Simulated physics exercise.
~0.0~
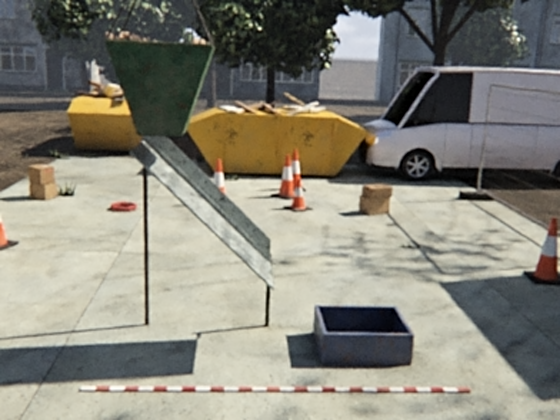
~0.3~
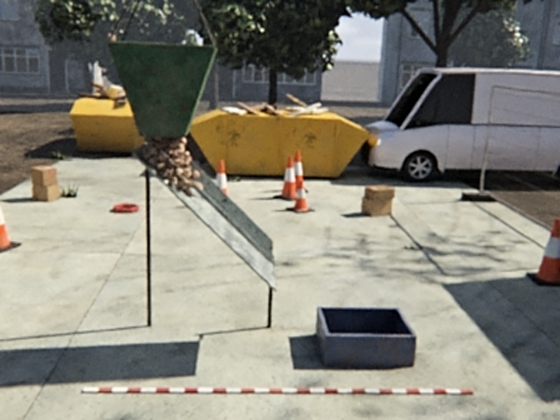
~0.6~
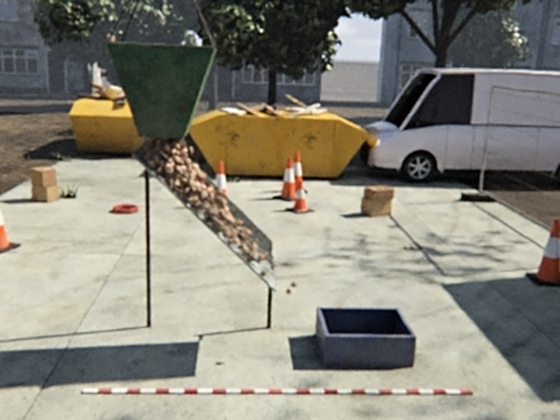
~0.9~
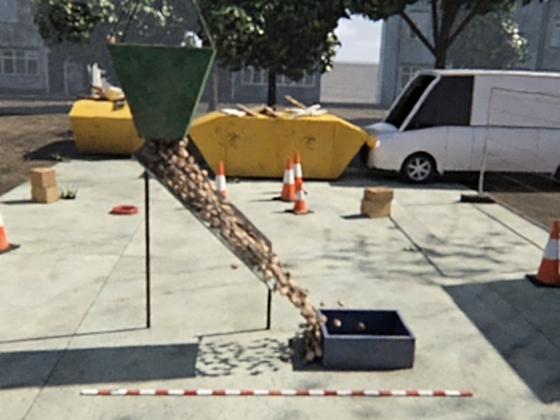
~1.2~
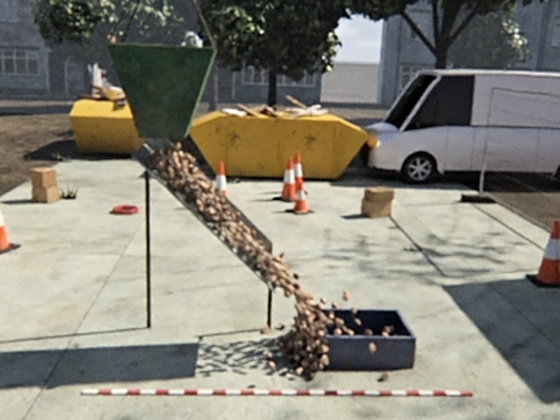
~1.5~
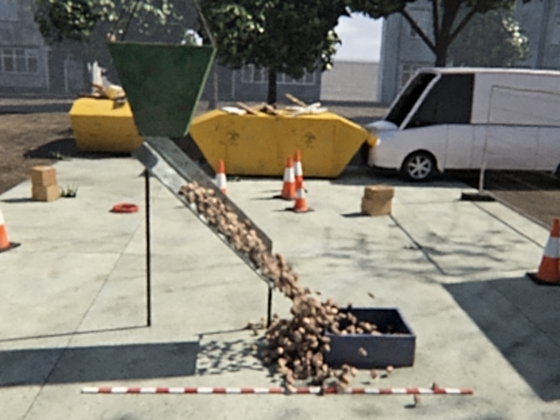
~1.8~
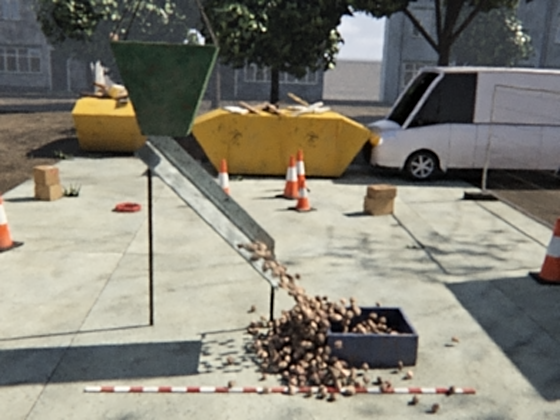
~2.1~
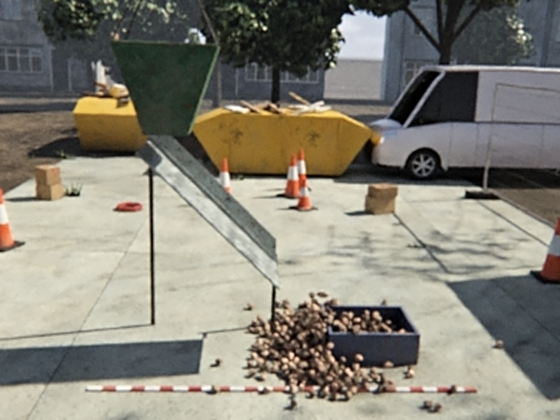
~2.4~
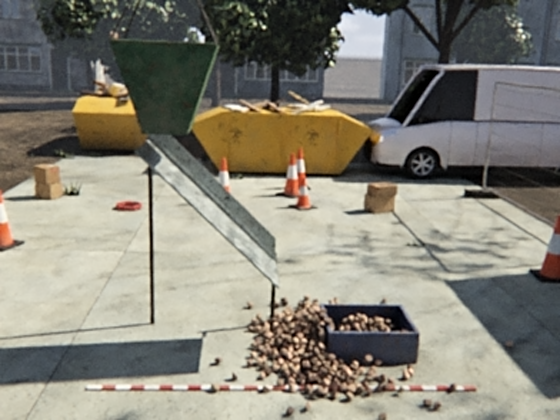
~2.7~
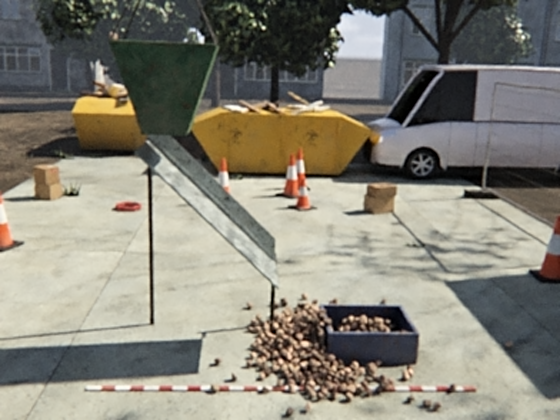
On a sunlit concrete yard seen from the side, a green skip hangs at the upper left above a sloping grey steel chute on thin legs. A dark blue bin sits to the lower right behind a red and white striped staff, with yellow skips, orange cones and a white van behind. Brownish stones drop from the skip's bottom and slide down the chute. They pour off its lower end, striking around the bin's left side and piling up there, while some tumble inside. The chute empties, leaving most stones heaped left of the partly filled bin and a few scattered around it.
